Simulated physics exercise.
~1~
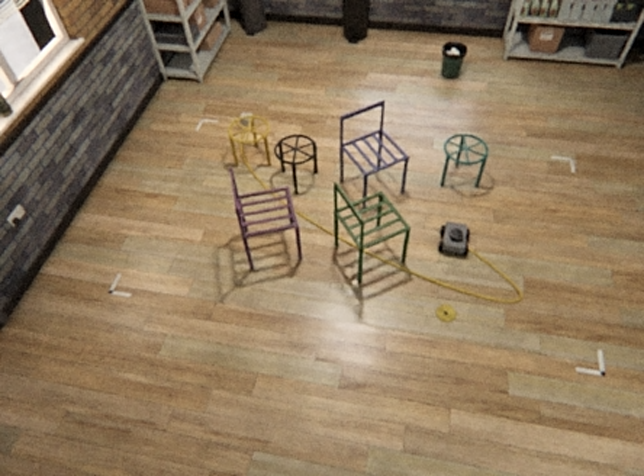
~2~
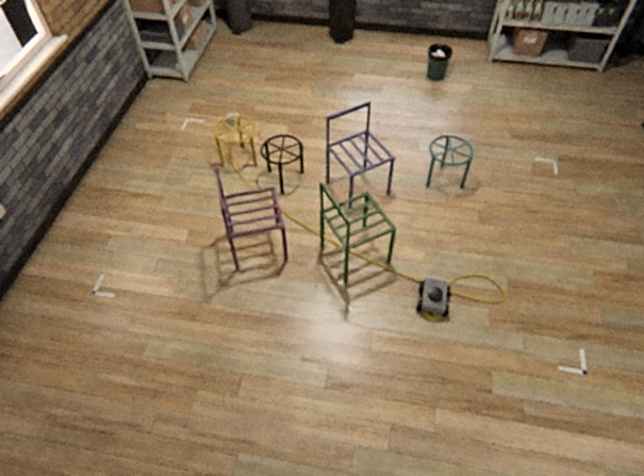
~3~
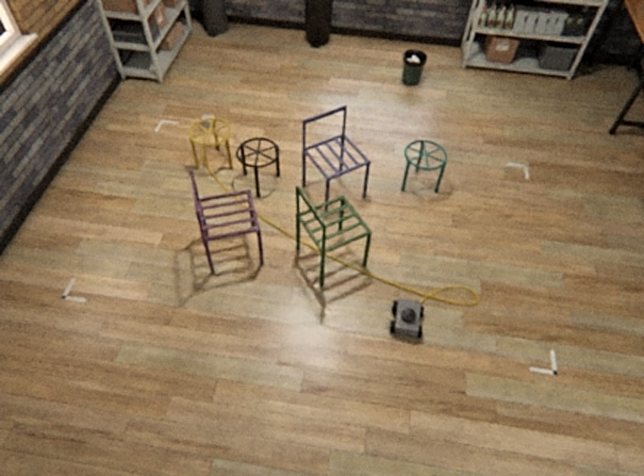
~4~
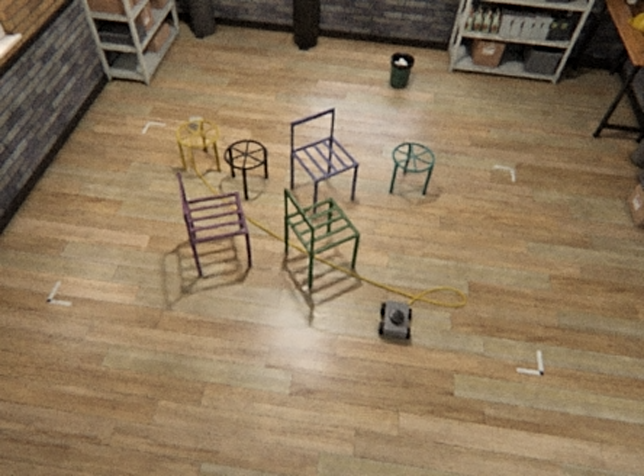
The clip opens on a wooden workshop floor where purple, green and blue chairs stand near yellow, black and teal stools, with white tape corners around them. A small dark cart sits to the right of the green chair, and a yellow lead runs among the furniture and loops out beside it. The cart moves down the floor toward the viewer, passing over the yellow mark, while the view drifts slightly right. It continues a little farther, then stops below the lead's loop. At the end, the lead lies slack and every chair and stool stands where it began.
